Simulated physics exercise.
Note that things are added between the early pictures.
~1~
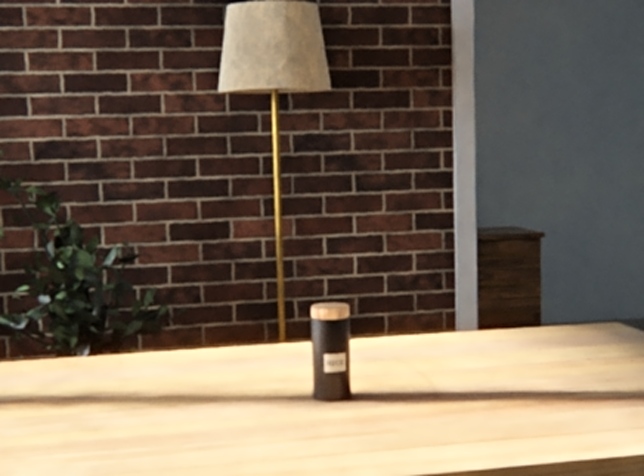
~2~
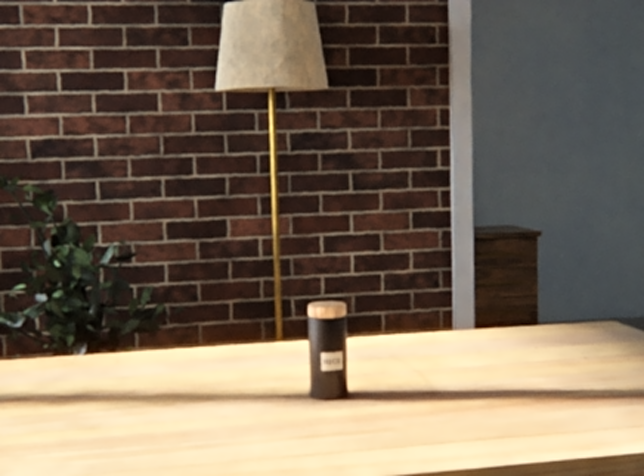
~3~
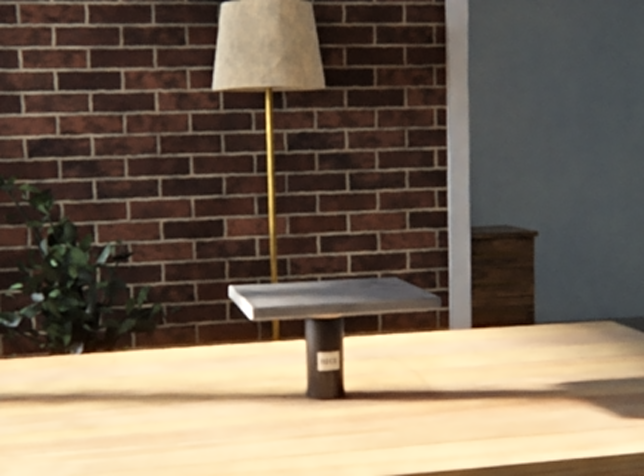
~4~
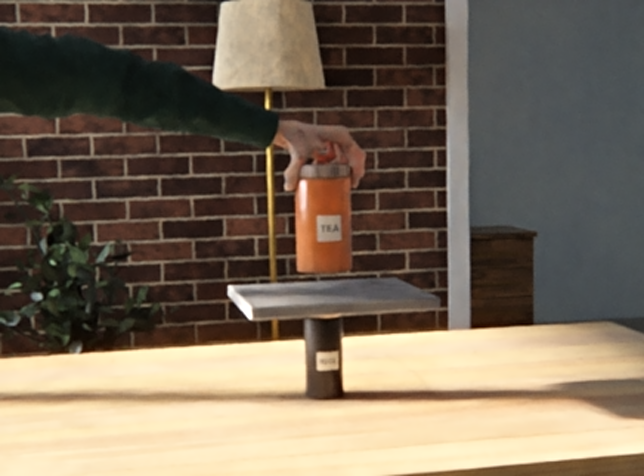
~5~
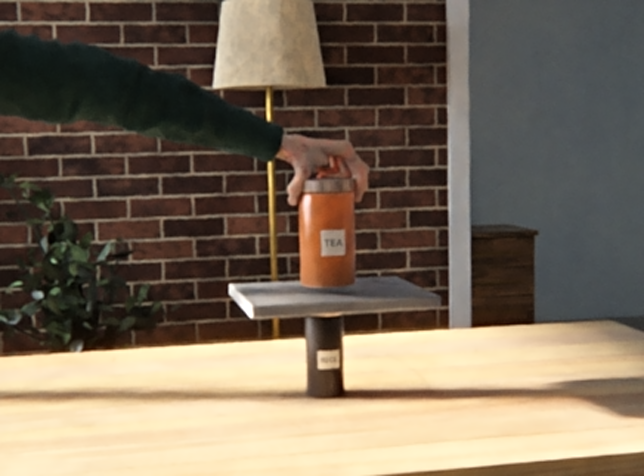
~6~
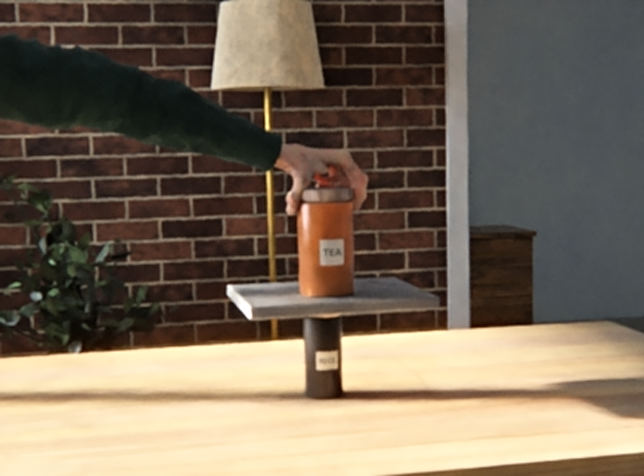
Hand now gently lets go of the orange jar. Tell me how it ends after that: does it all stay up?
Yes.
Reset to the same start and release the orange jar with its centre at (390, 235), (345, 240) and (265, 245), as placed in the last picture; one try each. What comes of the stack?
Topples, stands firm, topples.
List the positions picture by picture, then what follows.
In the first picture, the last thing is not in view yet; black jar (331, 352).
In the second picture, the last thing is not in view yet; black jar (328, 350).
In the third picture, the last thing is not in view yet; black jar (325, 350).
The fourth picture shows coming down; orange jar (324, 217); black jar (324, 350).
The fifth picture shows coming down; orange jar (327, 231); black jar (325, 349).
The sixth picture shows in place under the hand; orange jar (326, 241); black jar (323, 350).
Then, 0.20 s past the last view, nothing moves.
Then, 0.50 s past the last view, orange jar resting near (326, 242).
Finally, all 3 still in place. Final places as the last picture's camera would see them, orange jar near (326, 242). The stack holds.
